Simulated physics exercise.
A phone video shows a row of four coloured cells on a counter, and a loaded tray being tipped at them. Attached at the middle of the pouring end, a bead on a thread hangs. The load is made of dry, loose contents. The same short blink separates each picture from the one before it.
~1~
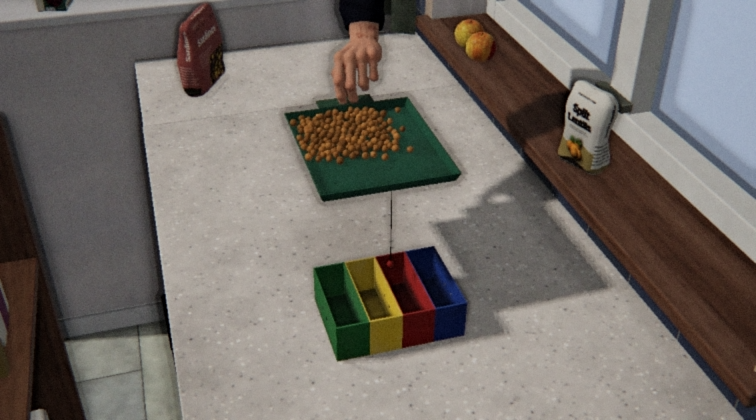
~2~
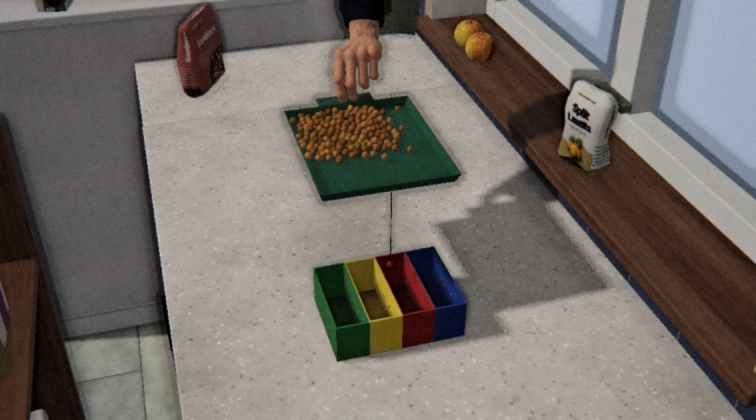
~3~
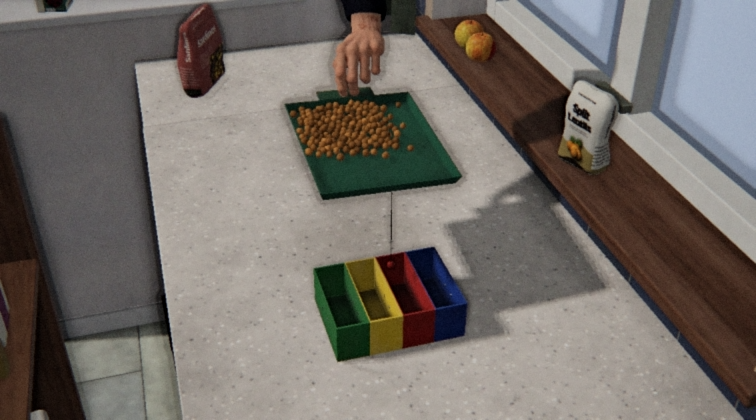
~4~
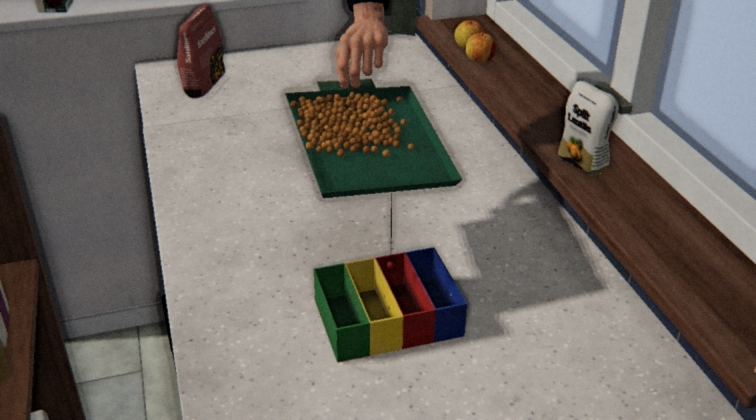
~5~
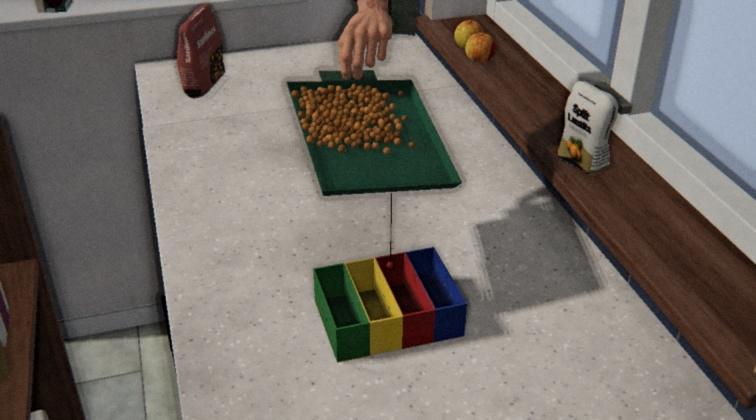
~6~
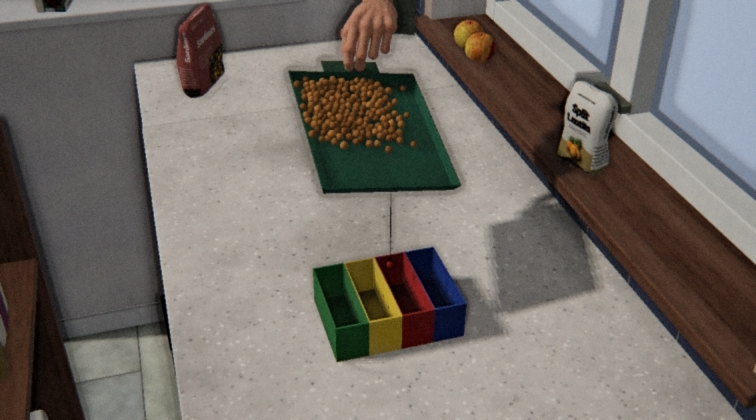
A hand slowly raised the far end of a green tray of roasted chickpeas above four coloured cells on a counter, and the tray leaned gradually toward its right corner while the chickpeas stayed heaped.
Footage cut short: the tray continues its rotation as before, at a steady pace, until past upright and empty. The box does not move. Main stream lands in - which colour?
Blue cell.
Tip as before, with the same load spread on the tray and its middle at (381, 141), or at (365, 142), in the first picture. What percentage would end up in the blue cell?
About 30 % and 40 %.
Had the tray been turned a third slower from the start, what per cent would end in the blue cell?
Roughly 30 percent.
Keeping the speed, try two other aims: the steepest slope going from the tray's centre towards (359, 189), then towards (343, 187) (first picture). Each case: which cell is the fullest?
The cell in green, then the green one.
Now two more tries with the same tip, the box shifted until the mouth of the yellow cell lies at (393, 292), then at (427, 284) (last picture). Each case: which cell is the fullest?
The blue one; the red one.
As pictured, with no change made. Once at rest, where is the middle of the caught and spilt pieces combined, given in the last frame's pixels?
Last view, centre at rest - approx. (467, 306).
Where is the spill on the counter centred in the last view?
Its middle is at roughly (494, 307).
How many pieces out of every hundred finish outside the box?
It works out to close to 60 per cent.
Soon after the last picture, tray tipped steeply; about half on the tray; a stray few in the blue cell; about a third falling or outside the box.
A little later, tray tipped right over; a stray few on the tray; about a quarter in the blue cell; a small part in the red cell; about two thirds falling or outside the box.
Later still, tray tipped past a quarter turn; about a third in the blue cell; a small part in the red cell; about two thirds falling or outside the box.
At rest, tray tipped past a quarter turn; about a third in the blue cell; a small part in the red cell; none in the green cell; none in the yellow cell; about two thirds outside the box.
